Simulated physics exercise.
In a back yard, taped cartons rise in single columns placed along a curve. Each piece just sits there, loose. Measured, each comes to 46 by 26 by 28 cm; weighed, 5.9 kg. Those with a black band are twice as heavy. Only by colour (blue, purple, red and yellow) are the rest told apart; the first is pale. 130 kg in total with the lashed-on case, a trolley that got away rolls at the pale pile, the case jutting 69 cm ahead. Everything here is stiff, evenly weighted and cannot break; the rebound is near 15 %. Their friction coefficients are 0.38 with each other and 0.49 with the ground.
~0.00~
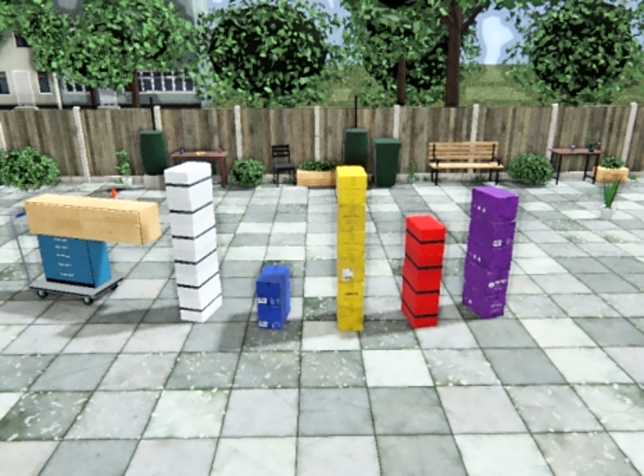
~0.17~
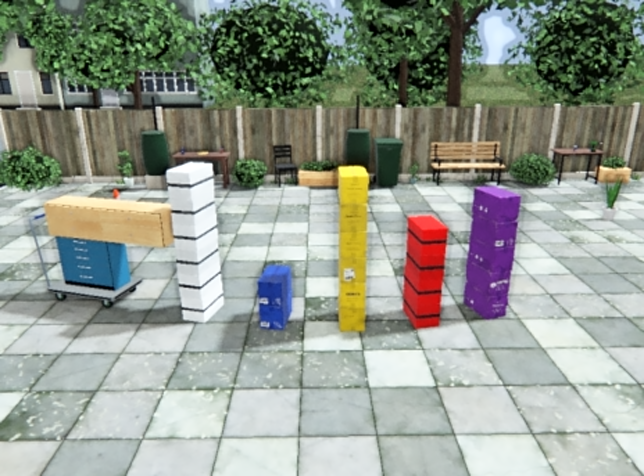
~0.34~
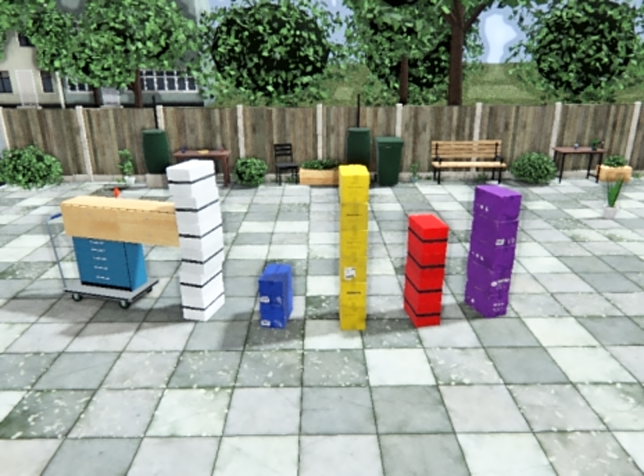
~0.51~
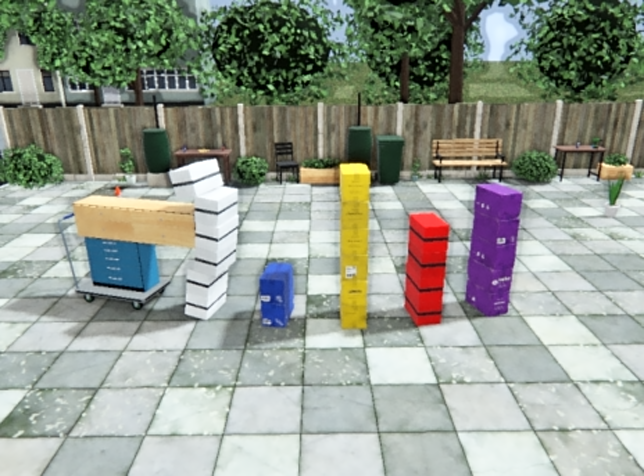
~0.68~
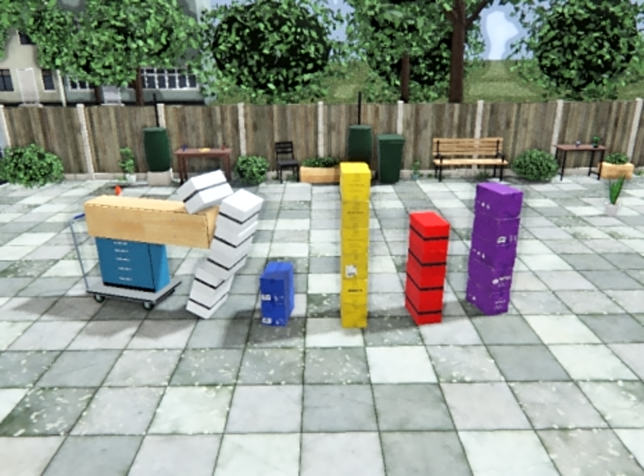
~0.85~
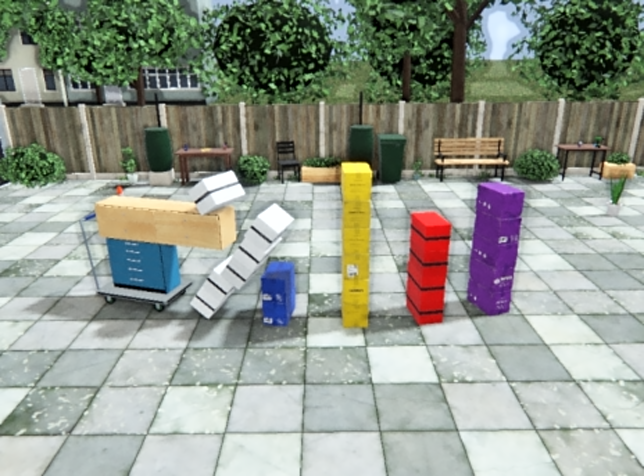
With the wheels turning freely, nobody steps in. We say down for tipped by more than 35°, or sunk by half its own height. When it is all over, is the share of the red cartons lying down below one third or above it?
Below one third.
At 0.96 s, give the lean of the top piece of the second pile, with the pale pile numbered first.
The top piece is some 0 degrees from upright.
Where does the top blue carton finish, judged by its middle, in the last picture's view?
Check around (311, 309) in the last image.
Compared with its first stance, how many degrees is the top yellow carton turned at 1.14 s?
Measured against how it began, the tilt is near 0 degrees.
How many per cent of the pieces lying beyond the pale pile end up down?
Estimate: Close to 5%.
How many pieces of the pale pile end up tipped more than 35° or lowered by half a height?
In total, 6 of the pale pieces.
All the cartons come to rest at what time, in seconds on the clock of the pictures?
Around 2.5 seconds.
After 0.96 s, 6 of the pale pile down; none of the 4 red cartons down (0 of 17 in all colours); top red carton unmoved; top blue carton 40 mm from its place.
After 1.14 s, 6 of the pale pile down; none of the 4 red cartons down (0 of 17 in all colours); top red carton unmoved; top blue carton 14° from how it stood.
After 1.38 s, 6 of the pale pile down; none of the 4 red cartons down (1 of 17 in all colours); top red carton unmoved; top blue carton 67° from how it stood, 9 cm lower.
After 2.00 s, 6 of the pale pile down; none of the 4 red cartons down (1 of 17 in all colours); top red carton unmoved; top blue carton on its side.
In the end (2.7 s), 6 of the pale pile down; none of the 4 red cartons down (1 of 17 in all colours); top red carton unmoved; top blue carton on its side. That is 0 per cent. From the last view, middles, top red carton near (430, 231), top blue carton near (311, 309).
